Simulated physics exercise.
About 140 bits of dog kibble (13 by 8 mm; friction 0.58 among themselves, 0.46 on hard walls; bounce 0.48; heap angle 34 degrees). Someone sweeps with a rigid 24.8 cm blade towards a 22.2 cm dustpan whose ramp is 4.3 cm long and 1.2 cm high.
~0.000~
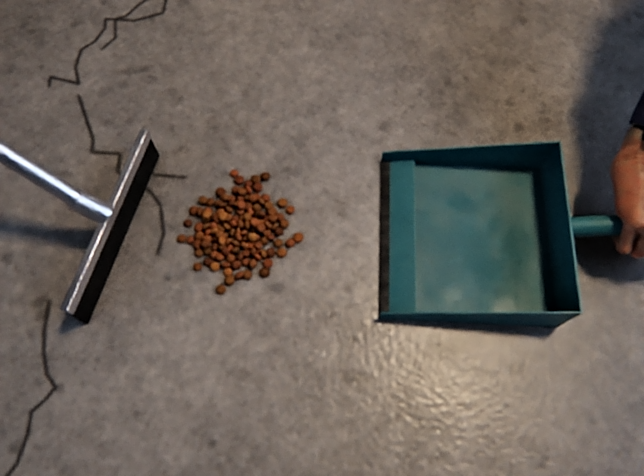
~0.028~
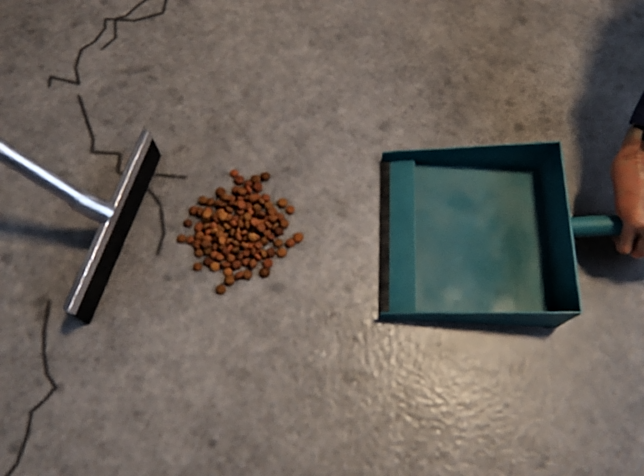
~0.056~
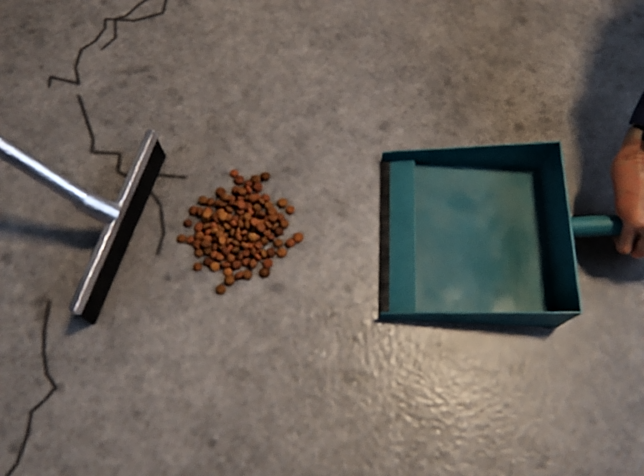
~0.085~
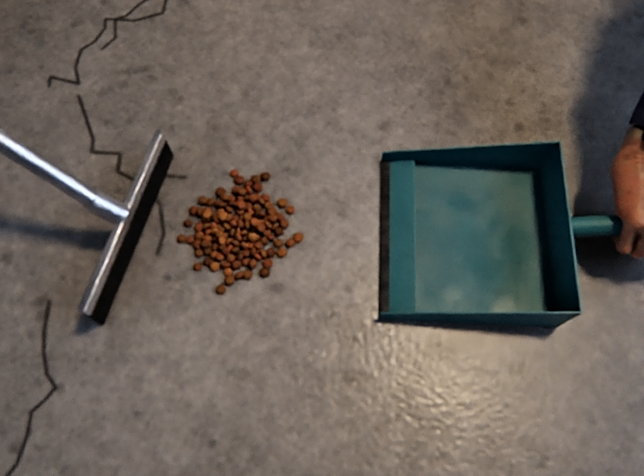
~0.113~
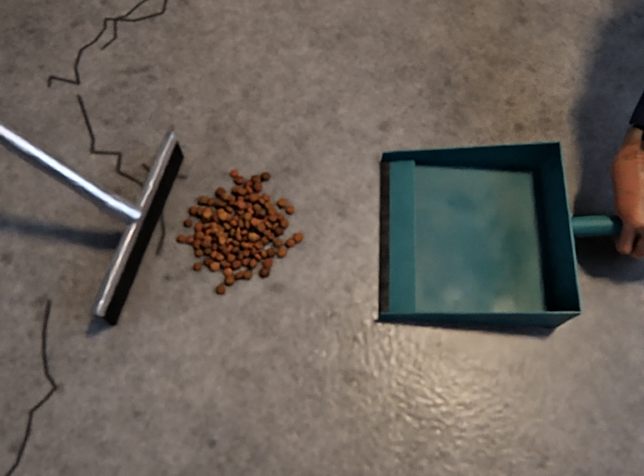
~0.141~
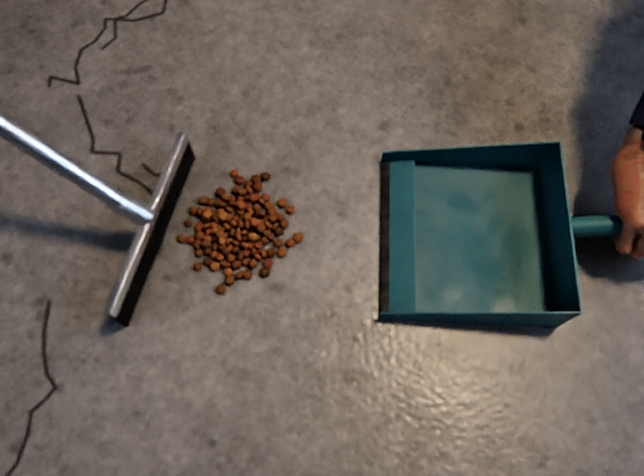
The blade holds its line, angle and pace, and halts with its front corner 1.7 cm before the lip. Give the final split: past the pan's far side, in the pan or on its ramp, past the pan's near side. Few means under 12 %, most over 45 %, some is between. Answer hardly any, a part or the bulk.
Past the pan's far side: Hardly any; in the pan or on its ramp: A part; past the pan's near side: Hardly any.
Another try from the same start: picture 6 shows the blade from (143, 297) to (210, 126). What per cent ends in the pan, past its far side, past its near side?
Pan 15, far 5, near 5.
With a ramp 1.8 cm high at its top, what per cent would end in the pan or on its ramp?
In that case some 25 per cent.
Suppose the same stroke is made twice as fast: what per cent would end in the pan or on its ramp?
In that case some 35 per cent.
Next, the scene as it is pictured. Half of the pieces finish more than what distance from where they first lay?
About 18 cm.
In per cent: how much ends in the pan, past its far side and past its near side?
Far side 0, pan 20, near side 5.
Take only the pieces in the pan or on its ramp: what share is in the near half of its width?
About 40 per cent.
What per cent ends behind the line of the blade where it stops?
Roughly 0 per cent.
After 0.36 s, middle of the blade 17 cm from the lip; 0 % over the lip, far side 0 %, near side 0 %.
After 0.51 s, middle of the blade 8 cm from the lip; 0 % over the lip, far side 0 %, near side 0 %.
After 0.79 s, middle of the blade 4 cm from the lip; 20 % over the lip, far side 0 %, near side 5 %.
By 1.3 s all is still; far side 0 %, pan 20 %, near side 5 %, in front of the lip or behind the blade 70 %.
